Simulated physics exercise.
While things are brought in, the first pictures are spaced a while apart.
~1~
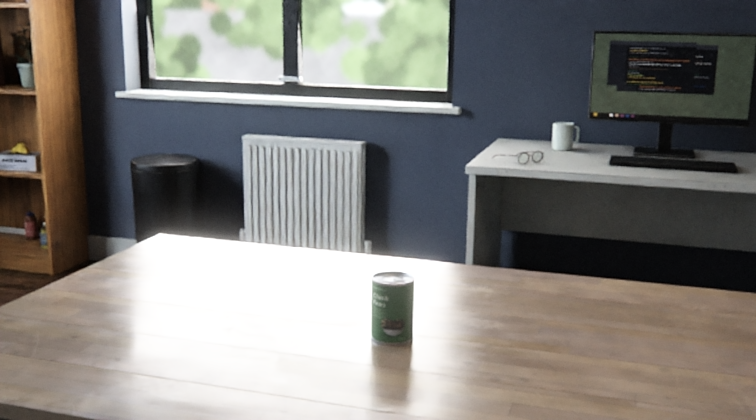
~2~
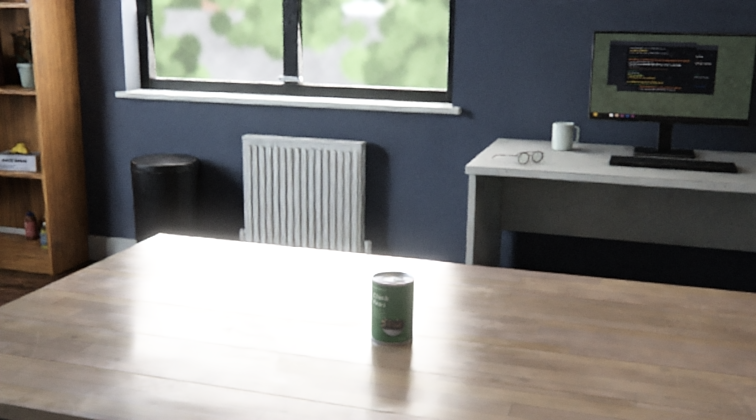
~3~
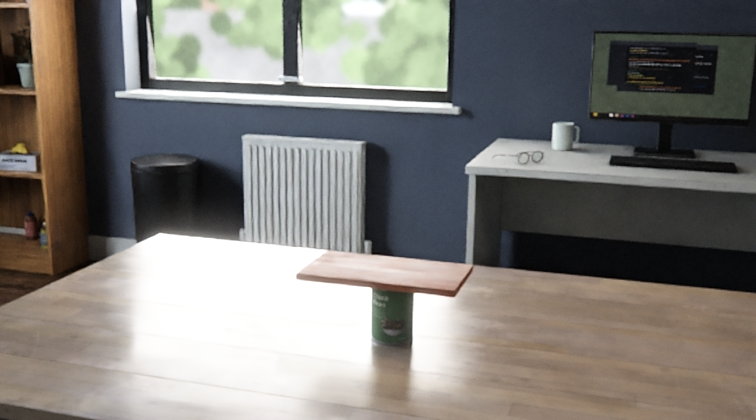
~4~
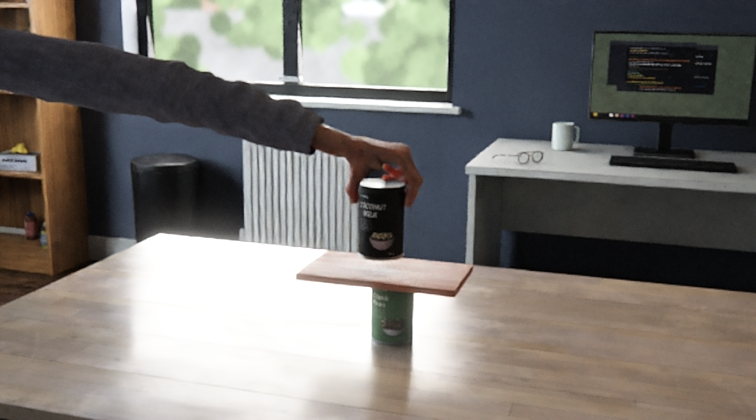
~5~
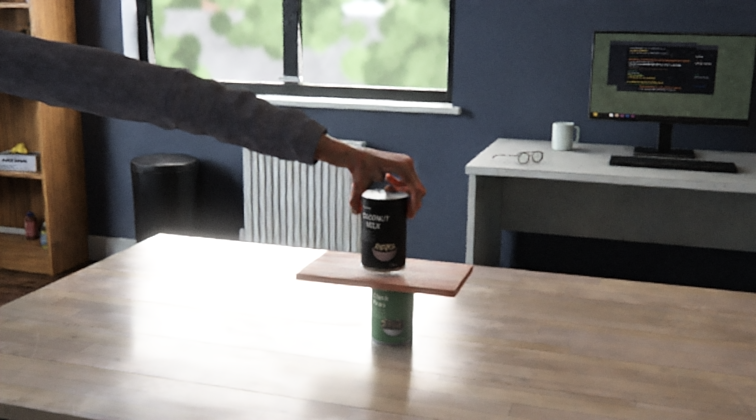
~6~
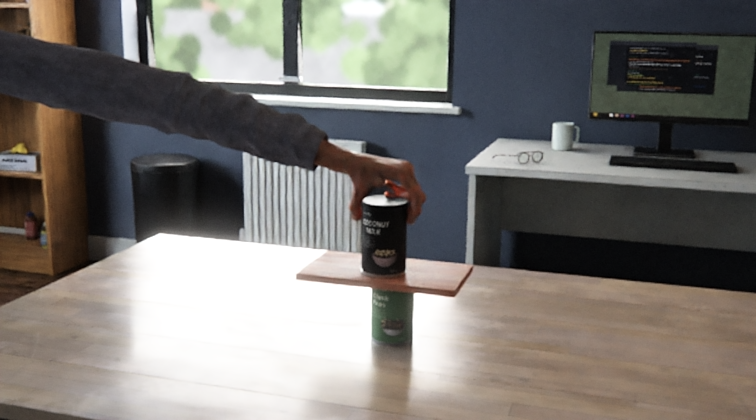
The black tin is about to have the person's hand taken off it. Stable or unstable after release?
Stable.
Then, 0.20 s on from there, no change.
Then, 0.60 s on from there, black tin resting near (384, 237).
In the end, all 3 unmoved. At the end, from the last picture's camera, black tin near (384, 237). The stack stays up.
